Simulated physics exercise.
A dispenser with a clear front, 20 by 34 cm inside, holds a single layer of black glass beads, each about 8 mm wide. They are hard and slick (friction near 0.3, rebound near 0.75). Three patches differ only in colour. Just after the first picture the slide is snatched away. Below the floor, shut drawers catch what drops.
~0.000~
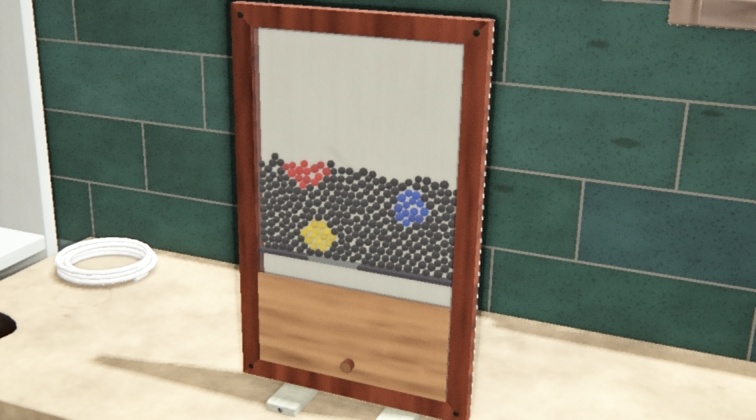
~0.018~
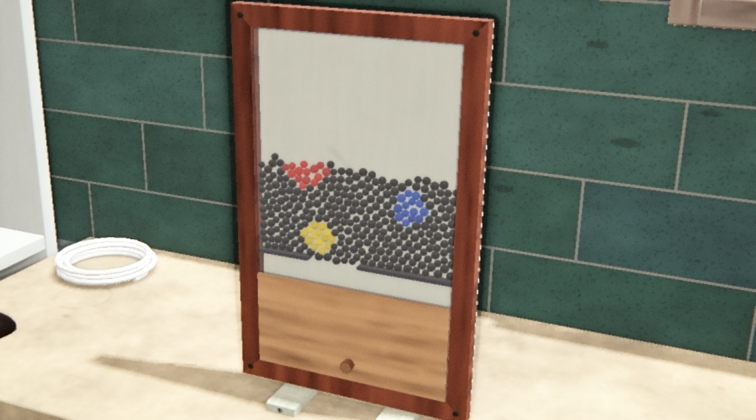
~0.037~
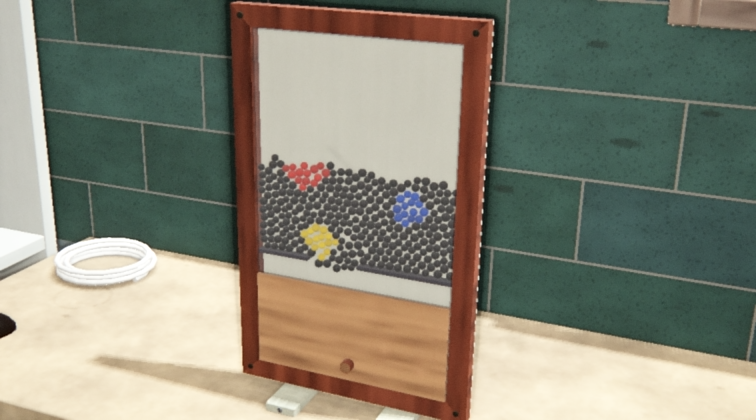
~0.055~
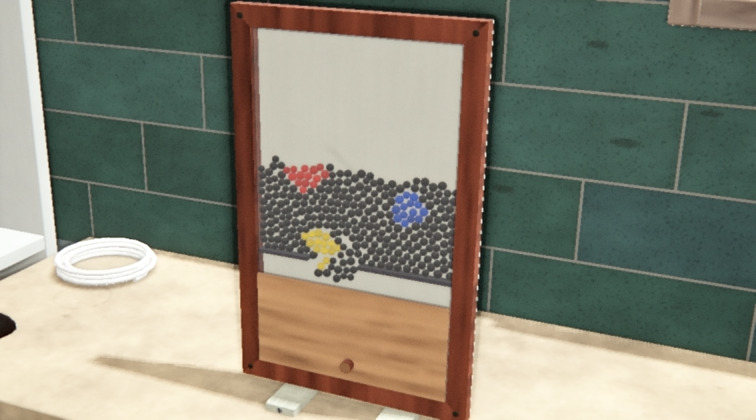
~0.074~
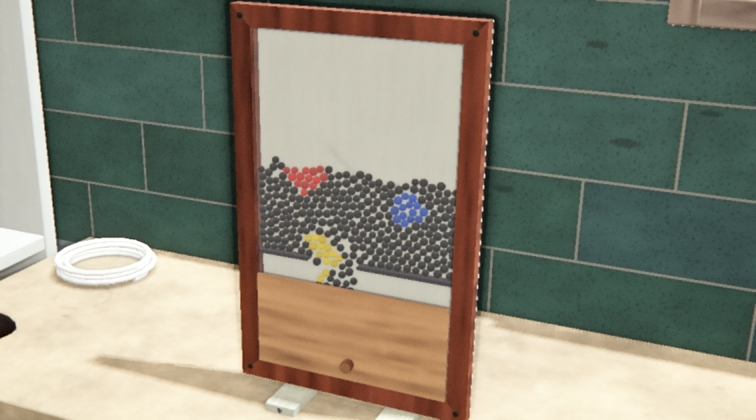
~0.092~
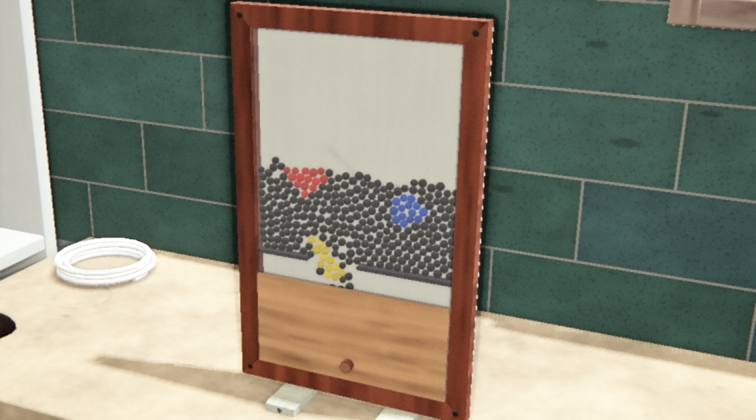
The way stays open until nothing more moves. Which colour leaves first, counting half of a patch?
The yellow patch.
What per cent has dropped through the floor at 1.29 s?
Some 85 per cent.
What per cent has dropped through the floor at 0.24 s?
Some 30 per cent.
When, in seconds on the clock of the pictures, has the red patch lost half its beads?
At about 0.4 s.
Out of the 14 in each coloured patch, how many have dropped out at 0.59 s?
Blue 6, yellow 14, red 14.
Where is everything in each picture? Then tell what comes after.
About 310 beads; beads' middle (357, 219); blue patch (410, 209); yellow patch (319, 236); red patch (306, 173); slide (306, 257) to (363, 267), in the first picture.
Beads' middle (356, 219); 0 out, in the second picture.
Beads' middle (356, 220); 5 out, in the third picture.
Beads' middle (354, 222); 10 out, in the fourth picture.
Beads' middle (352, 224); 18 out, in the fifth picture.
Beads' middle (350, 219); 24 out; blue patch (407, 211); yellow patch (327, 260); red patch (306, 179), in the sixth picture.
After 0.24 s, 30 % are out; out of 14, blue 0, yellow 14, red 0.
After 0.59 s, 65 % are out; out of 14, blue 6, yellow 14, red 14.
After 1.29 s, 85 % are out; out of 14, blue 14, yellow 14, red 14.
At rest by 2.8 s, 90 % are out; out of 14, blue 14, yellow 14, red 14; half out at blue 0.62 s, yellow 0.14 s, red 0.40 s.
